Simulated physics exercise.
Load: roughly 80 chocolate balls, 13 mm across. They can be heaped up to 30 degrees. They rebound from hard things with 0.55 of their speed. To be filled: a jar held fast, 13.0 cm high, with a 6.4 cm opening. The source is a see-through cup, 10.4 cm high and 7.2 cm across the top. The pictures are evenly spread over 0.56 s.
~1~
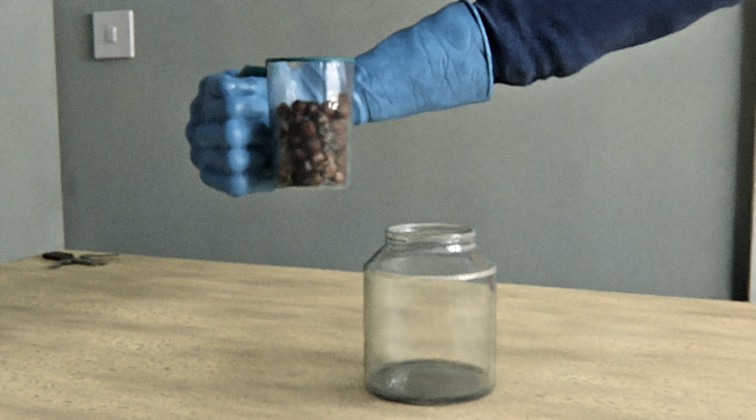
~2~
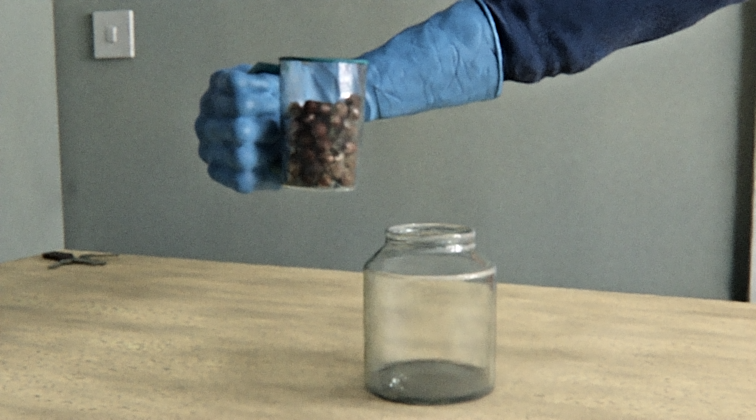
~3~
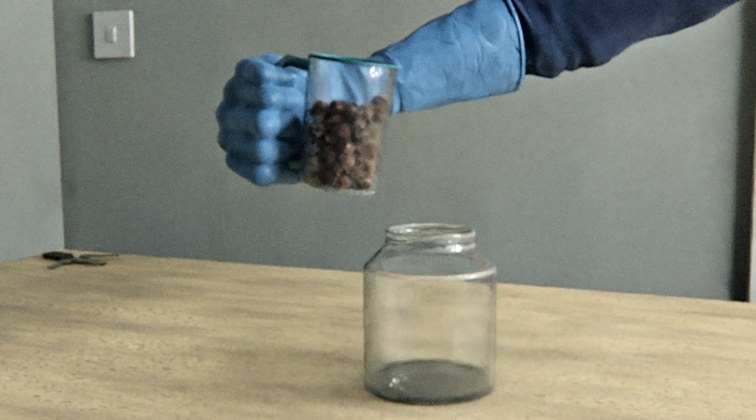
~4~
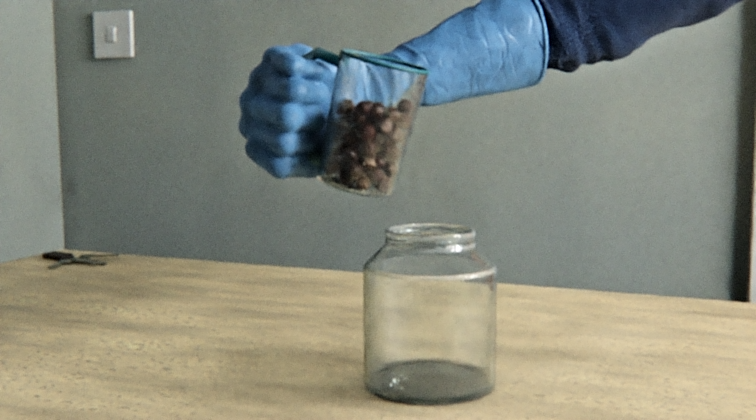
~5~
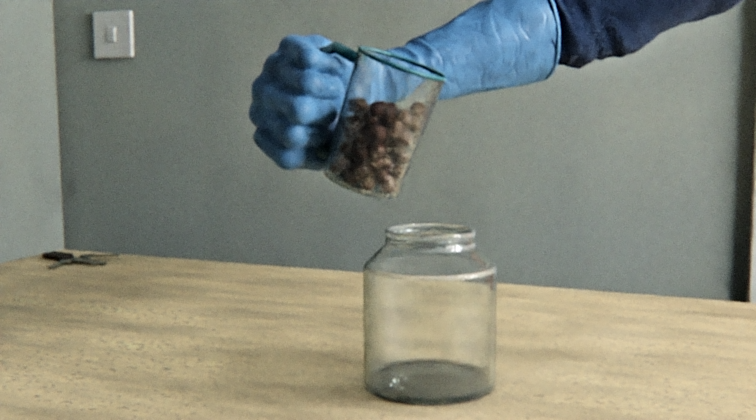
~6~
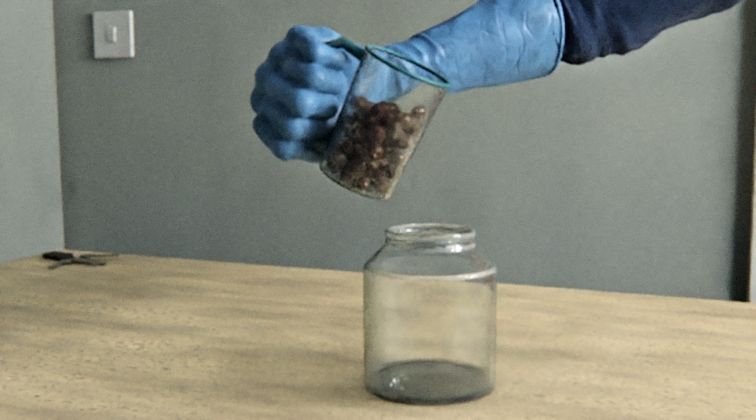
In a plain room with grey walls, seen from the side by a still camera, a pale wooden table stands below a light switch. A blue-gloved hand in a dark blue sleeve holds a see-through cup of brown balls above and left of an open, empty glass jar. The hand carries the cup rightward, tilting it gradually toward the right, the balls staying inside.
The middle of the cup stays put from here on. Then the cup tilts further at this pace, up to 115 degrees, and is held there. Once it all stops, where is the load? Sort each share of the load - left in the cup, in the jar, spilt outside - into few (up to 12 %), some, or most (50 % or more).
Left in the cup: Few; jar: Most; spilt outside: Some.
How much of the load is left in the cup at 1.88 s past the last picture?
Approx. 10 % - an estimate.
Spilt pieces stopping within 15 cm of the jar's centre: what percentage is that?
Roughly 30 percent.
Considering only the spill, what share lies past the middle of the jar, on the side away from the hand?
I reckon around 100 per cent.
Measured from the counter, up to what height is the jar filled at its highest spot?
3.0 cm.
Then, 0.78 s after the last picture, tilt 68 degrees; the cup holds 100 %, the jar 0 %.
Then, 1.30 s after the last picture, tilt 96 degrees; the cup holds 100 %, the jar 0 %.
Then, 1.88 s after the last picture, tilt 115 degrees; the cup holds 10 %, the jar 55 %.
In the end, still above 0 %, jar 75 %, spilt 25 %.
